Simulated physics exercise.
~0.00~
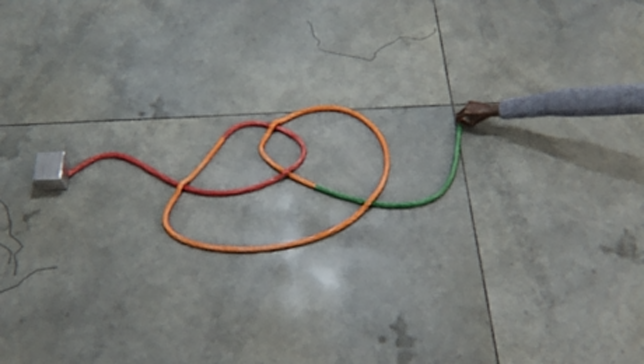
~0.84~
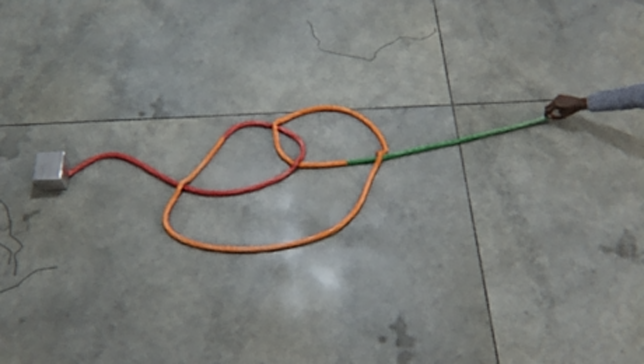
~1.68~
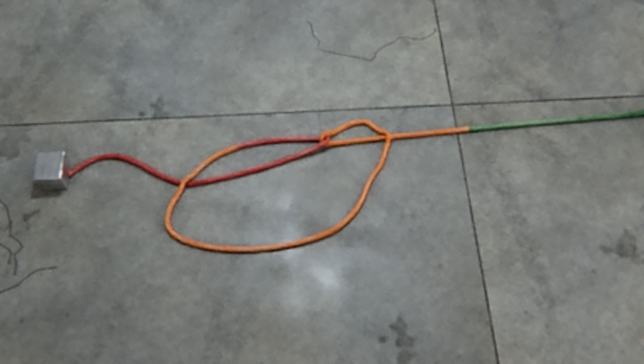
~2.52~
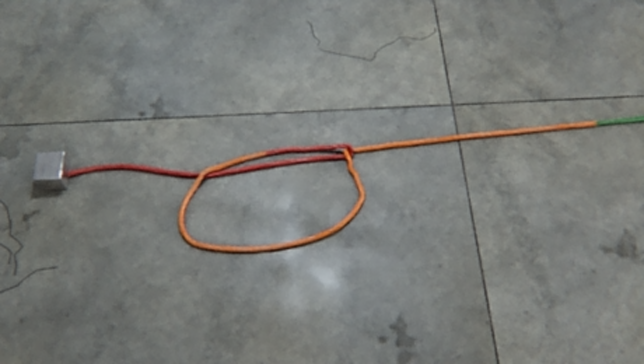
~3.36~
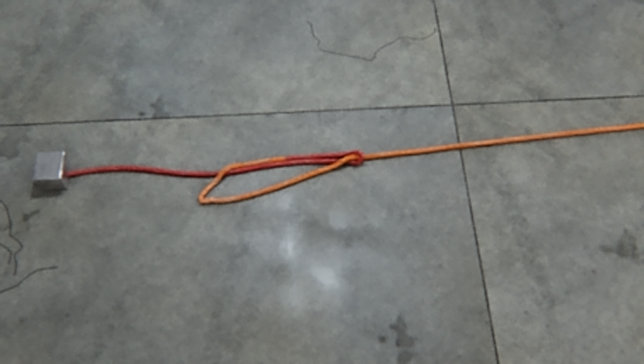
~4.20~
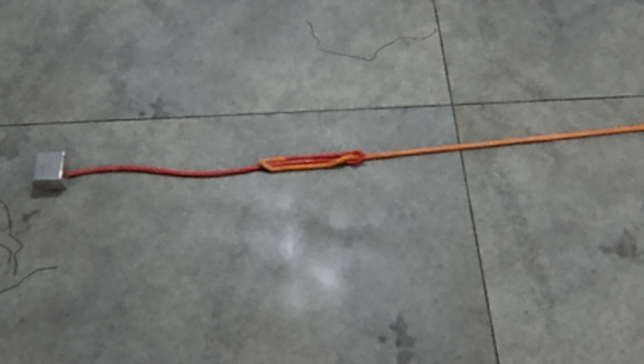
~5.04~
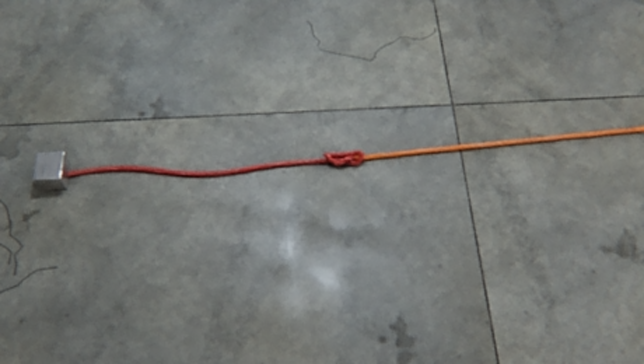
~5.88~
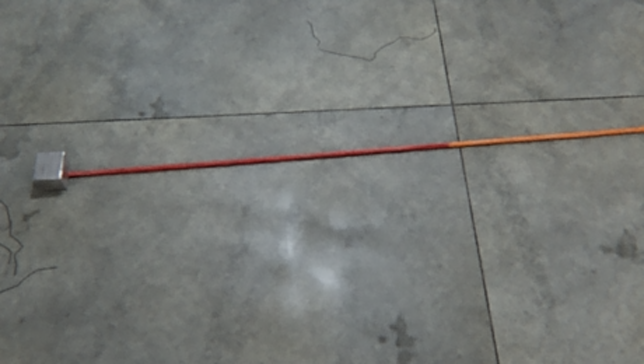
A rope coloured red, orange and green lies in loose, overlapping loops on a grey concrete floor, its left end fixed to a small metal block. A hand at the right grips the green end and draws it rightward until both leave the view. The smaller orange loop closes up first, while the large one below remains open. As more orange rope slides right, that loop shrinks and flattens into a narrow sliver, then a small red tangle. Finally the tangle comes undone, leaving the red and orange rope stretched straight across the floor, with no knot.
